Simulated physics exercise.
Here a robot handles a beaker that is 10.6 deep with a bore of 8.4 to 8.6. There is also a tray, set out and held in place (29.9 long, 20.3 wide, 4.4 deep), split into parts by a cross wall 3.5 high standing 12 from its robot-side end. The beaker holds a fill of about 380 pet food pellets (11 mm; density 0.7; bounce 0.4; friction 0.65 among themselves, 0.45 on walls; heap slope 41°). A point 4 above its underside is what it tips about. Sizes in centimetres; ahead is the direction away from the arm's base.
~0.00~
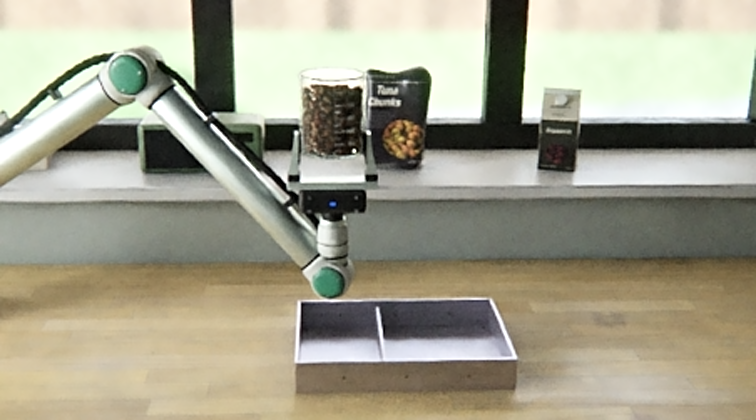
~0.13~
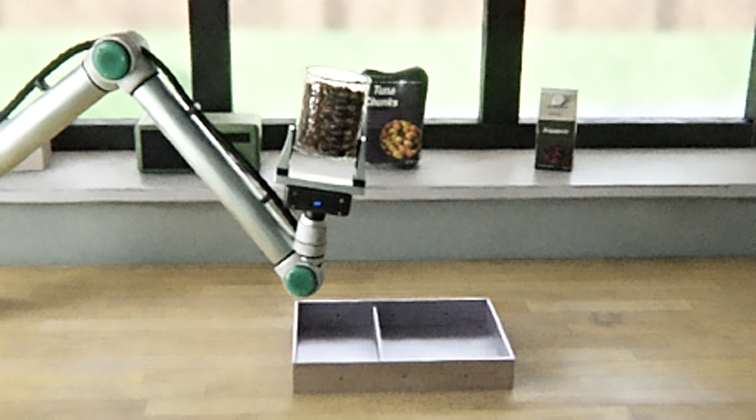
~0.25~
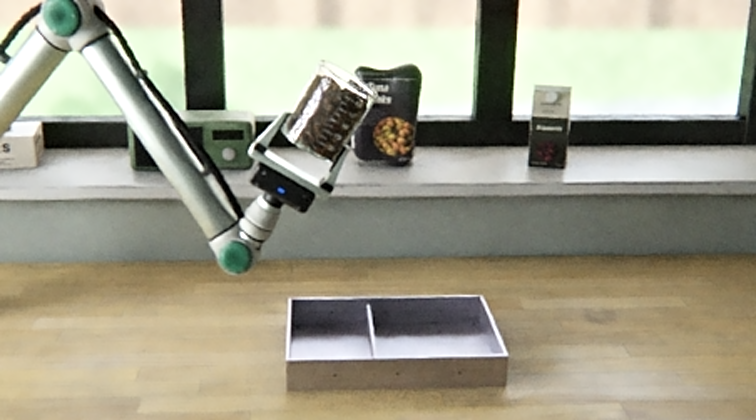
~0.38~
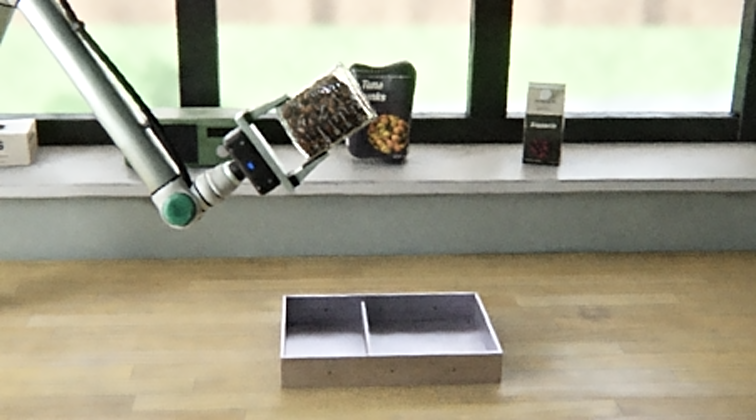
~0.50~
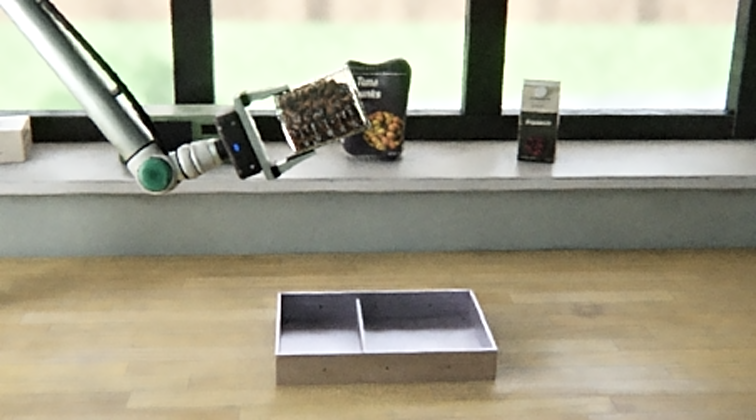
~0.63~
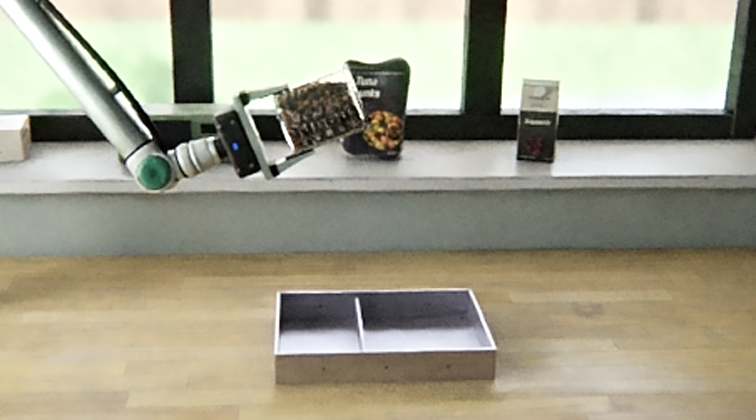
The footage shows a robot arm holding a clear beaker of brown pellets above a divided tray, drawing back leftward while tilting the beaker to the right until it lies well over on its side, then staying nearly still.
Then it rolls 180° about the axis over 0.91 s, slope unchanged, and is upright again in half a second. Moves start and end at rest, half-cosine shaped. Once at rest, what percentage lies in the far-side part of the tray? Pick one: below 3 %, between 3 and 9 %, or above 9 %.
It is between 3 and 9 %.
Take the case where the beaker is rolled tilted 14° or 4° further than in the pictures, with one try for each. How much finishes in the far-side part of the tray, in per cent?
The first try gives around 25 percent, the second around 10 percent.
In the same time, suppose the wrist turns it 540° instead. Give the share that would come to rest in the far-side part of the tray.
5 %.
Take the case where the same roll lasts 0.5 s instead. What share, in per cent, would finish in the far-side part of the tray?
Then about 5 per cent.
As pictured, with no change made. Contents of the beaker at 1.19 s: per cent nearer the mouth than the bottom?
Mouth-half fraction: Approx. 45 %.
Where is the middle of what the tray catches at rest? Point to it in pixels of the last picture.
Near (414, 337).
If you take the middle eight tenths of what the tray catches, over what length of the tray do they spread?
I'd put it at around 8 cm.
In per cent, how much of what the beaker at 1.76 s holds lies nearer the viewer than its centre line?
That comes to around 45 per cent.
By 1.19 s, tipped 69°, highest piece 40 above the table; 376 in the beaker, 5 in the far-side part, 3 in flight or on a rim.
By 1.76 s, tipped 41°, highest piece 41 above the table; 362 in the beaker, 20 in the far-side part, 2 in flight or on a rim.
By 2.24 s, upright, highest piece 42 above the table; 362 in the beaker, 22 in the far-side part.
By 2.94 s, upright, highest piece 42 above the table; 362 in the beaker, 22 in the far-side part.
Final count, 362 in the beaker, 22 in the far-side part. That is 6 % in the far-side part of the tray.
